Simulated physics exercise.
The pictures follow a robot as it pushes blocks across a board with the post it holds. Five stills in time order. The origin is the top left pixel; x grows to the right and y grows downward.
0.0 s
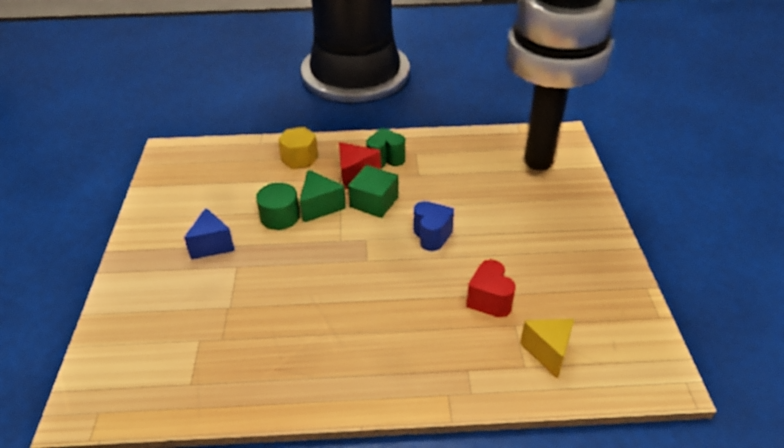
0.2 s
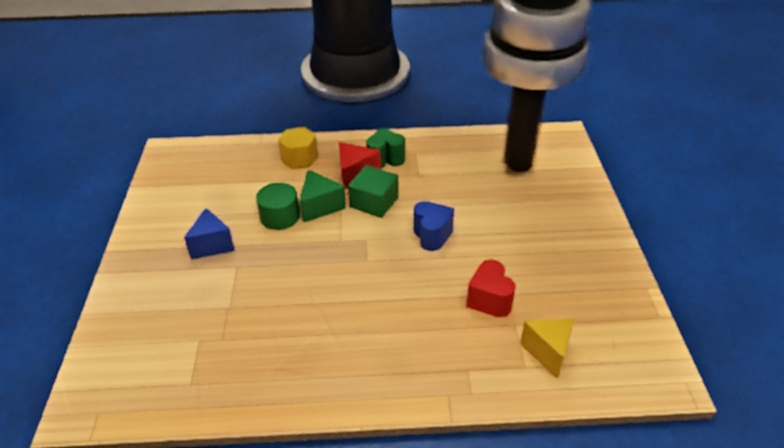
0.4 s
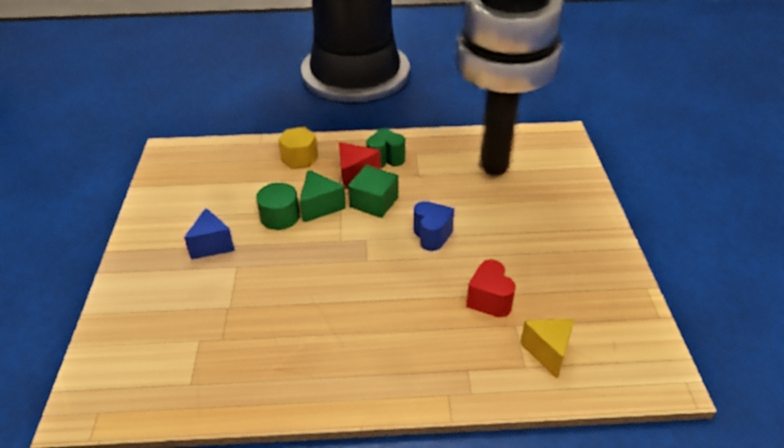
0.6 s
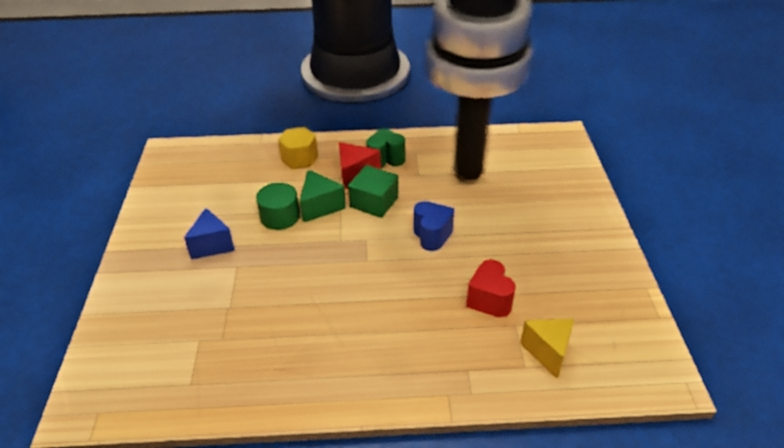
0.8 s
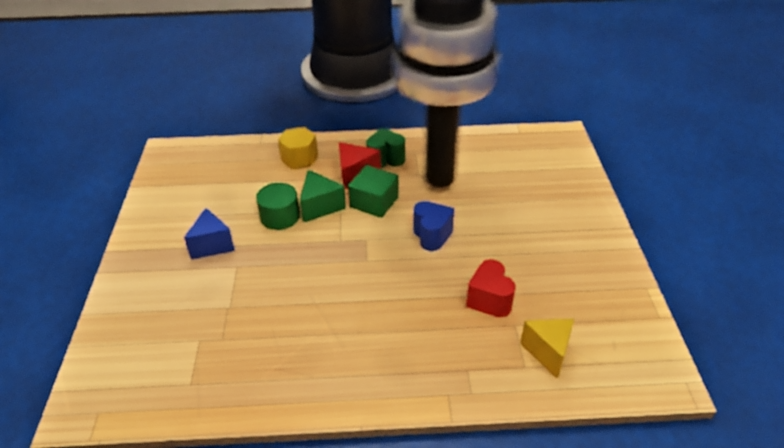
Black robotic post gliding left across the far side of a wooden board, while the scattered coloured blocks stay still.
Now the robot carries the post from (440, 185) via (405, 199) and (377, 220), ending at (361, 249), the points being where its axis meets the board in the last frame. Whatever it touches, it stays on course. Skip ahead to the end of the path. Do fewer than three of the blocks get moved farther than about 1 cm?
The answer is no.
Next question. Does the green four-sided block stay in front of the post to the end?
No, that is not what happens.
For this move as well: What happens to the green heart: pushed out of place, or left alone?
It keeps its position.
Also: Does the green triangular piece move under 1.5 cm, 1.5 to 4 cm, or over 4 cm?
Distance: Between 1.5 and 4 cm.
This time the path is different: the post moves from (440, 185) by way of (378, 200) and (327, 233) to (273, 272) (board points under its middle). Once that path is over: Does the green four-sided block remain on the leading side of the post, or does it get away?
The green four-sided block is leading.
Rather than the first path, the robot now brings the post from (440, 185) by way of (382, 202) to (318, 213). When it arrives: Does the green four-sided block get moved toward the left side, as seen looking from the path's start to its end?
Yes.
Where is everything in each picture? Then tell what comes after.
The first picture shows post's lower end at (538, 162); green disc at (276, 195); green triangular piece at (318, 185); green four-sided block at (374, 180); green heart at (385, 138); blue heart at (433, 214).
The second picture shows post at (518, 164); blocks still.
The third picture shows post at (495, 167); blocks still.
The fourth picture shows post at (469, 172); blocks still.
The fifth picture shows post at (440, 179); green disc at (276, 195); green triangular piece at (318, 185); green four-sided block at (374, 180); green heart at (385, 138); blue heart at (433, 214).
What follows on the original path. One third of the way, post at (404, 192); green disc at (272, 195); green triangular piece at (310, 187); green four-sided block at (363, 184).
Two thirds of the way, post at (377, 214); green disc at (250, 197); green triangular piece at (286, 189), turned 15° anticlockwise; green four-sided block at (336, 192), turned 45° clockwise.
At the end, post at (361, 243); green disc at (250, 197); green triangular piece at (286, 189), turned 15° anticlockwise; green four-sided block at (333, 194), turned 60° clockwise; green heart still; blue heart still.
